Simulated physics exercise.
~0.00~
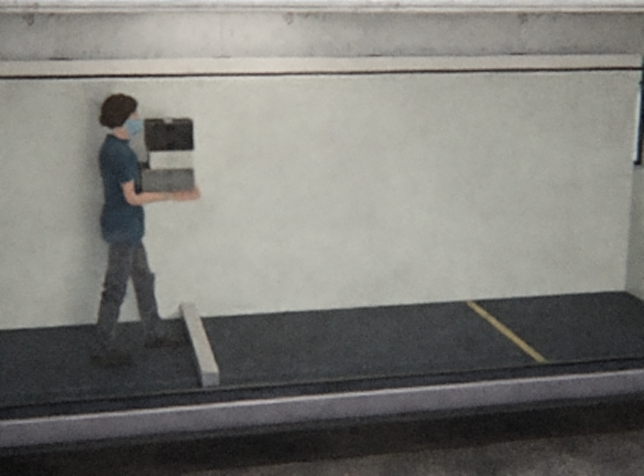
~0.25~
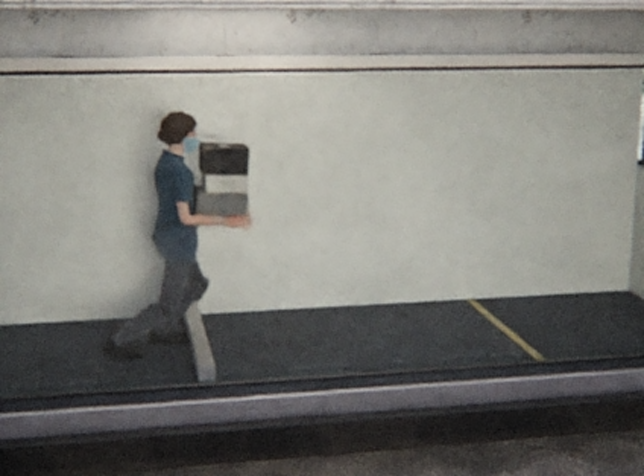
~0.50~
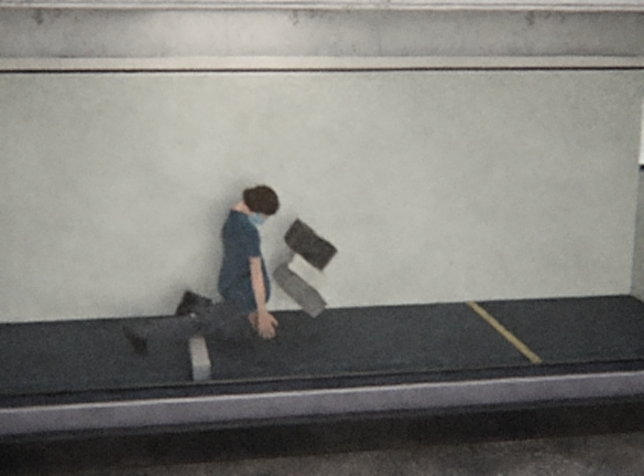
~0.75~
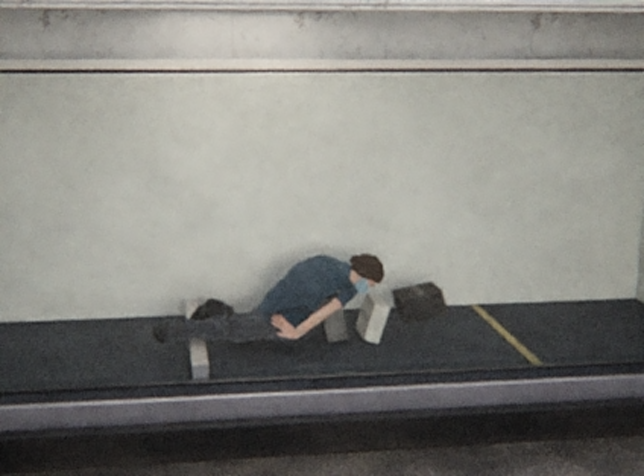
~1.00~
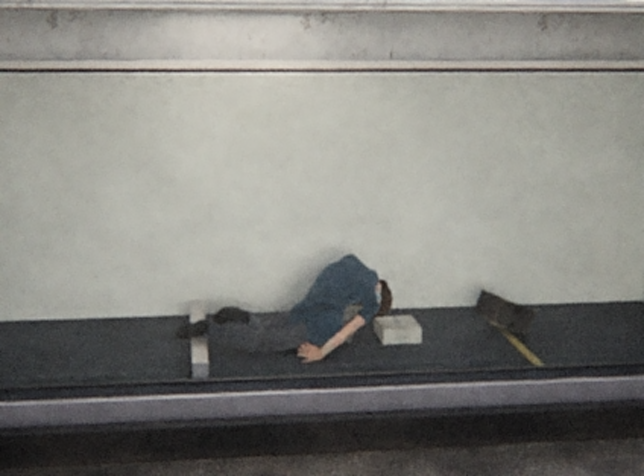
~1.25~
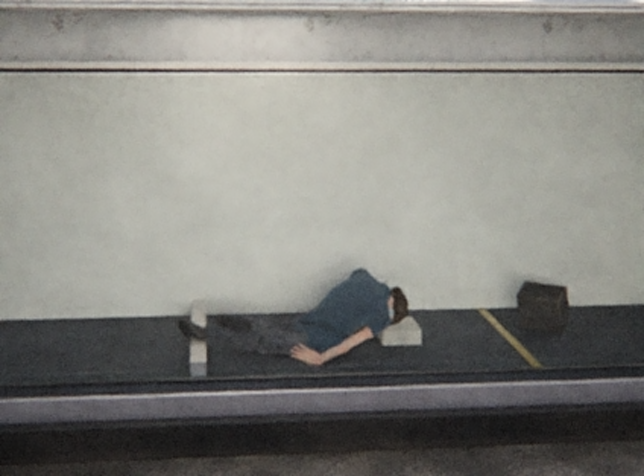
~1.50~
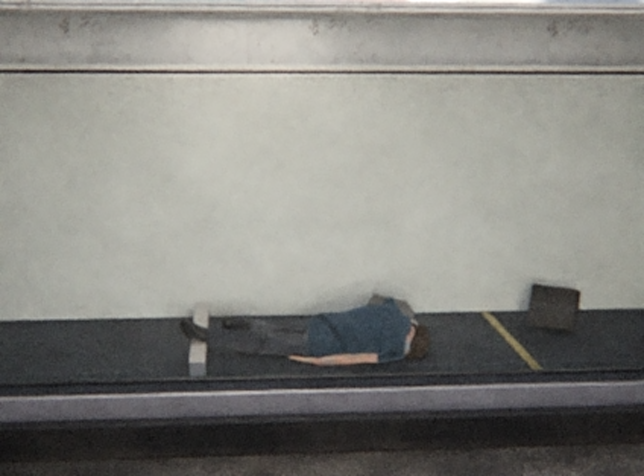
A courier trips over a low rail and falls flat as one box tumbles past the yellow line.
